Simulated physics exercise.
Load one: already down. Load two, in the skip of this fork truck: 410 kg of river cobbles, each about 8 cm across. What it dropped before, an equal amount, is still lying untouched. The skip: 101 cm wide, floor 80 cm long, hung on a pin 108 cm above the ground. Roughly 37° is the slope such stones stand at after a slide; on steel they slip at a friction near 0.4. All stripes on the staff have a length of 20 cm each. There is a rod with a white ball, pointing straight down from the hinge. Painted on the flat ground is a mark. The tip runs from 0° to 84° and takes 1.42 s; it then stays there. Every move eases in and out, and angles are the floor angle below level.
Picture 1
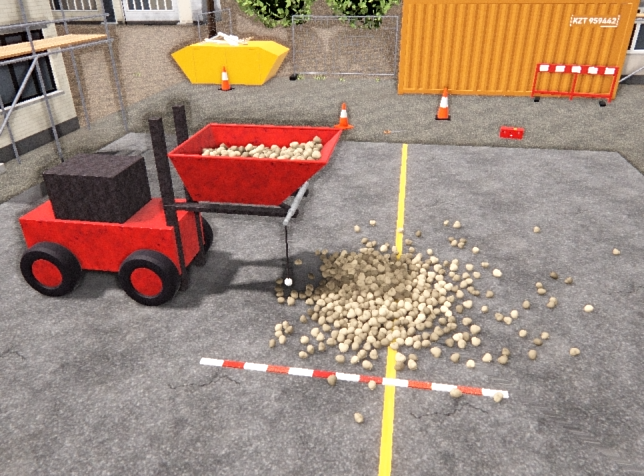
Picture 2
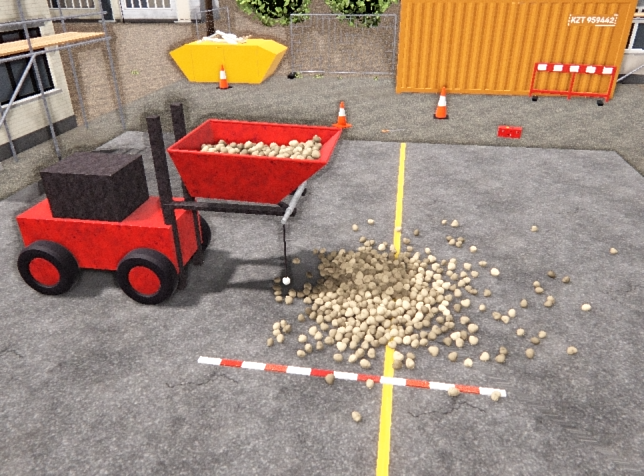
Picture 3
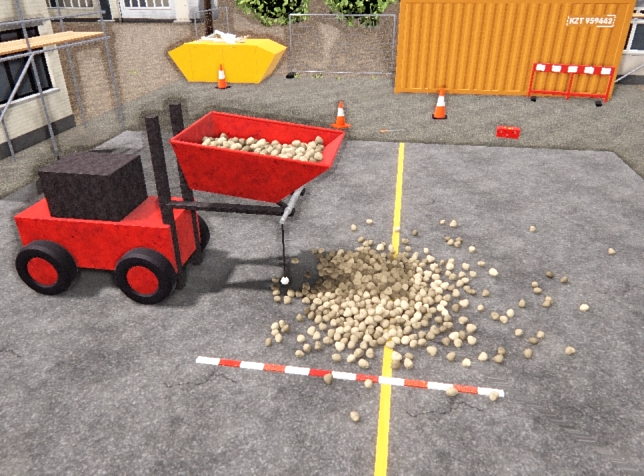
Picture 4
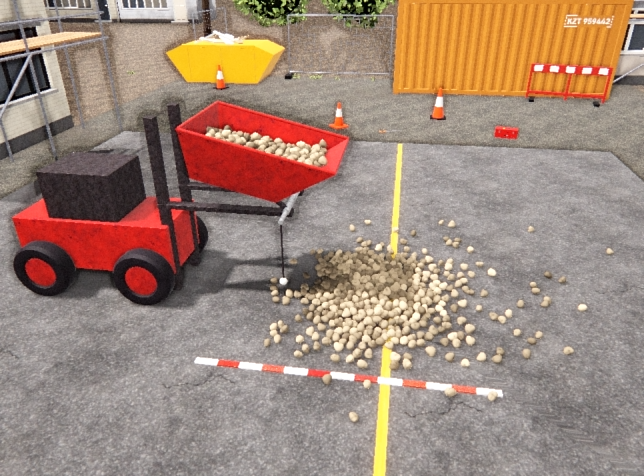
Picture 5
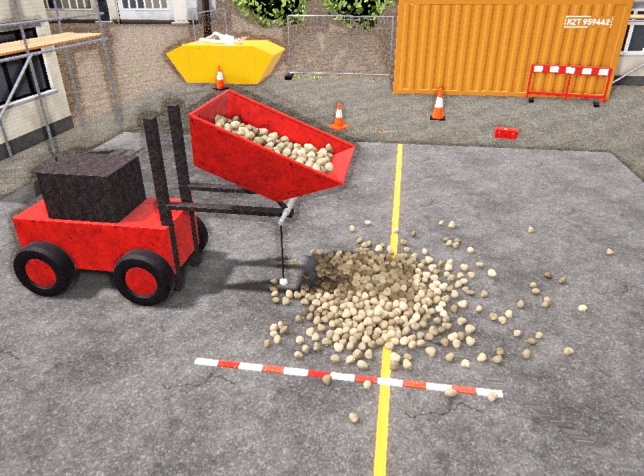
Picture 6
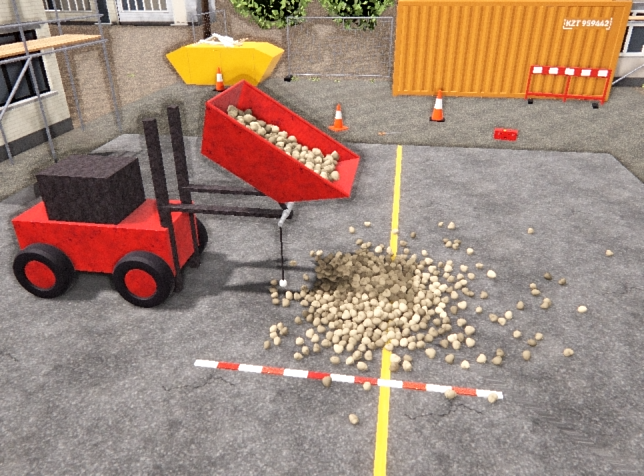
A red fork truck stood at the left holding a red skip of pale round stones beside a scattered pile, and the skip slowly tilted down to the right, its back end rising.
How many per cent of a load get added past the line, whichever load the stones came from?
Some 85 per cent is added.
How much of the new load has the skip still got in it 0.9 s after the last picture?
Held: Around 30 % of the load.
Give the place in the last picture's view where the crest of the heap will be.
The top of the heap sits near (385, 280).
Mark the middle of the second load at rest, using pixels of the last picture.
They come to rest centred about (427, 295).
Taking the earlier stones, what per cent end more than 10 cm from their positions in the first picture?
Close to 25 in a hundred of them.
Then, 0.5 s after the last picture the floor is at 71°; in per cent of one load, 100 in the skip, 66 short of the line, 34 past the line; the foremost stones are at (579, 292).
Then, 0.9 s after the last picture the floor is at 84°; in per cent of one load, 30 in the skip, 98 short of the line, 72 past the line; the foremost stones are at (579, 292).
Then, 1.3 s after the last picture the floor is at 84°; in per cent of one load, 0 in the skip, 89 short of the line, 110 past the line; the foremost stones are at (579, 292).
Then, 3.8 s after the last picture the floor is at 84°; in per cent of one load, 0 in the skip, 81 short of the line, 118 past the line; the foremost stones are at (603, 288). Net gain past the line, 85.
